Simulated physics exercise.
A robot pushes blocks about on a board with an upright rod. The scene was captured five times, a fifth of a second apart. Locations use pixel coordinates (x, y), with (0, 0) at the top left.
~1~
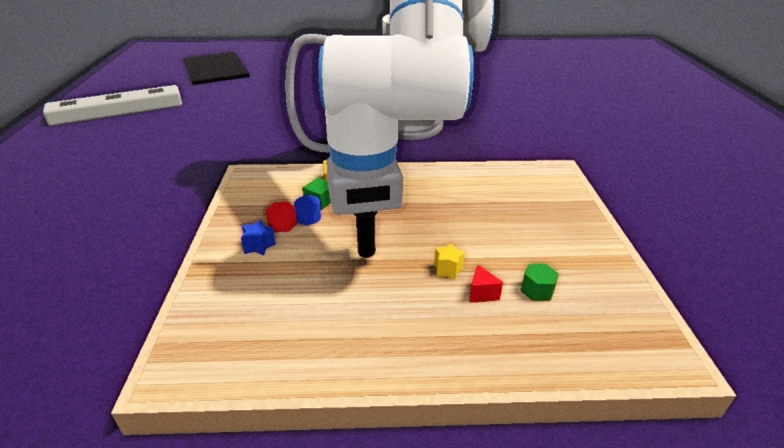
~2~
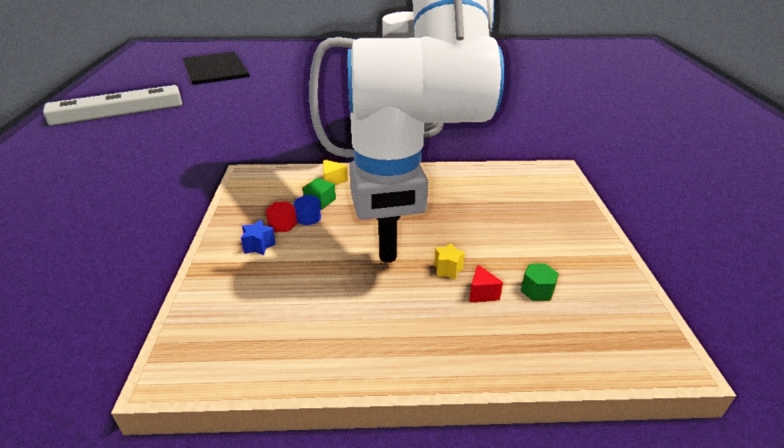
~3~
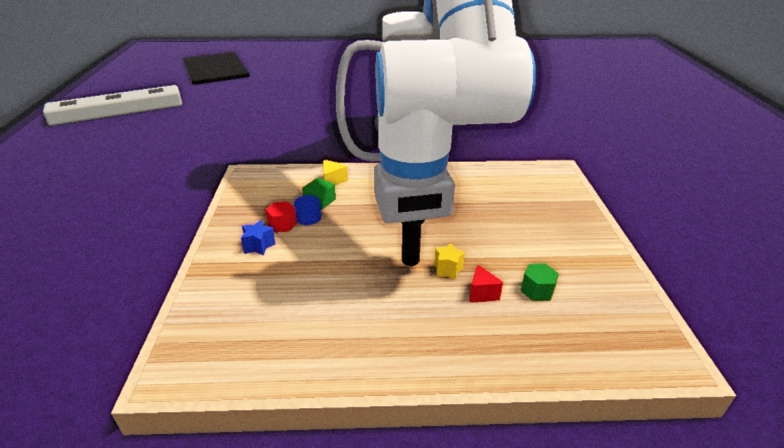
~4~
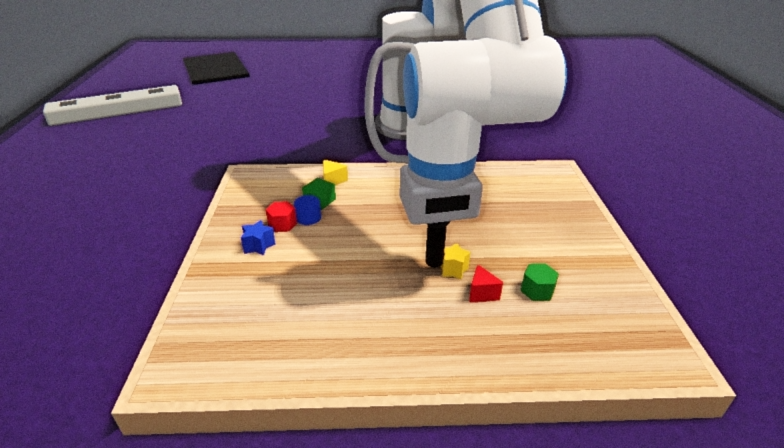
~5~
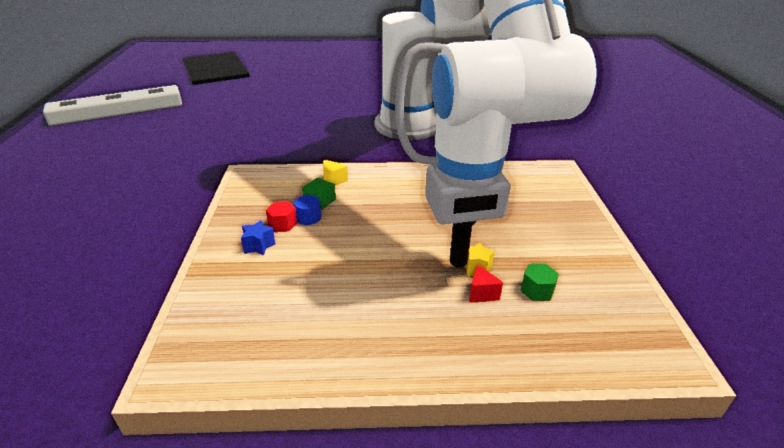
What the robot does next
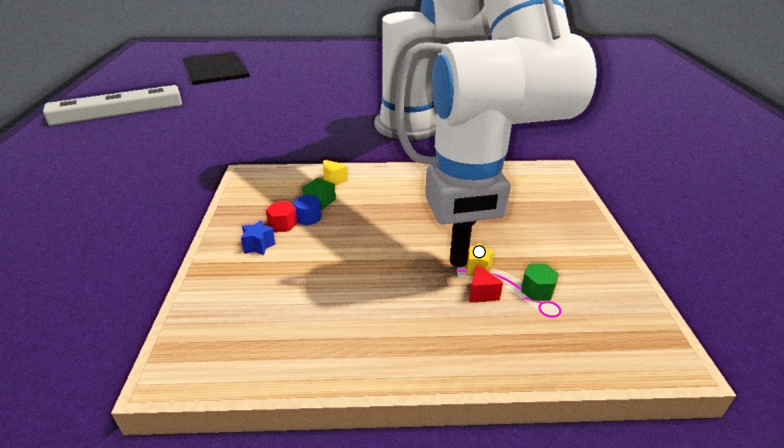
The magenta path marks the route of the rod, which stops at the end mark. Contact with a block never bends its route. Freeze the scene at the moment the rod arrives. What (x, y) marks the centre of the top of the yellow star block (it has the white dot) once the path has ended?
The middle of its top is at (523, 254).
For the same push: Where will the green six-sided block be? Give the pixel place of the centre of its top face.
When the path ends, it will be at (574, 283).
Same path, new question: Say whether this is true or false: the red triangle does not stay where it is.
It is false.
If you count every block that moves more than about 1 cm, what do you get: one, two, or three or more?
The count will be 2.
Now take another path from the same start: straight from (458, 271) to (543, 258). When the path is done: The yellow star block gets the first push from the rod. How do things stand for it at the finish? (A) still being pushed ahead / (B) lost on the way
(A)
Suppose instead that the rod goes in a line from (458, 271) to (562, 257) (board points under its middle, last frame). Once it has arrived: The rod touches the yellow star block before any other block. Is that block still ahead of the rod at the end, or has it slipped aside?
When the path ends, it will sit ahead of the rod.
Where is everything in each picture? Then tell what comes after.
The first picture shows rod tip at (367, 254); block tops, yellow star block at (450, 253); red triangle at (485, 277); green six-sided block at (542, 273).
The second picture shows rod at (388, 258); blocks unchanged.
The third picture shows rod at (411, 262); blocks unchanged.
The fourth picture shows rod at (434, 263); yellow star block at (455, 252).
The fifth picture shows rod at (458, 263); yellow star block at (479, 252); red triangle at (485, 277); green six-sided block at (542, 273).
Path on the board, from (458, 271) over (491, 274) and (521, 289) to (550, 309); the dot is on the yellow star block.
The first path, step by step. One third of the way, rod at (493, 266); yellow star block at (513, 253).
Two thirds of the way, rod at (523, 281); yellow star block at (523, 254), turned 45° anticlockwise; green six-sided block at (551, 276), turned 15° anticlockwise.
At the end, rod at (552, 301); yellow star block at (523, 254), turned 45° anticlockwise; red triangle in place; green six-sided block at (574, 283), turned 60° anticlockwise.
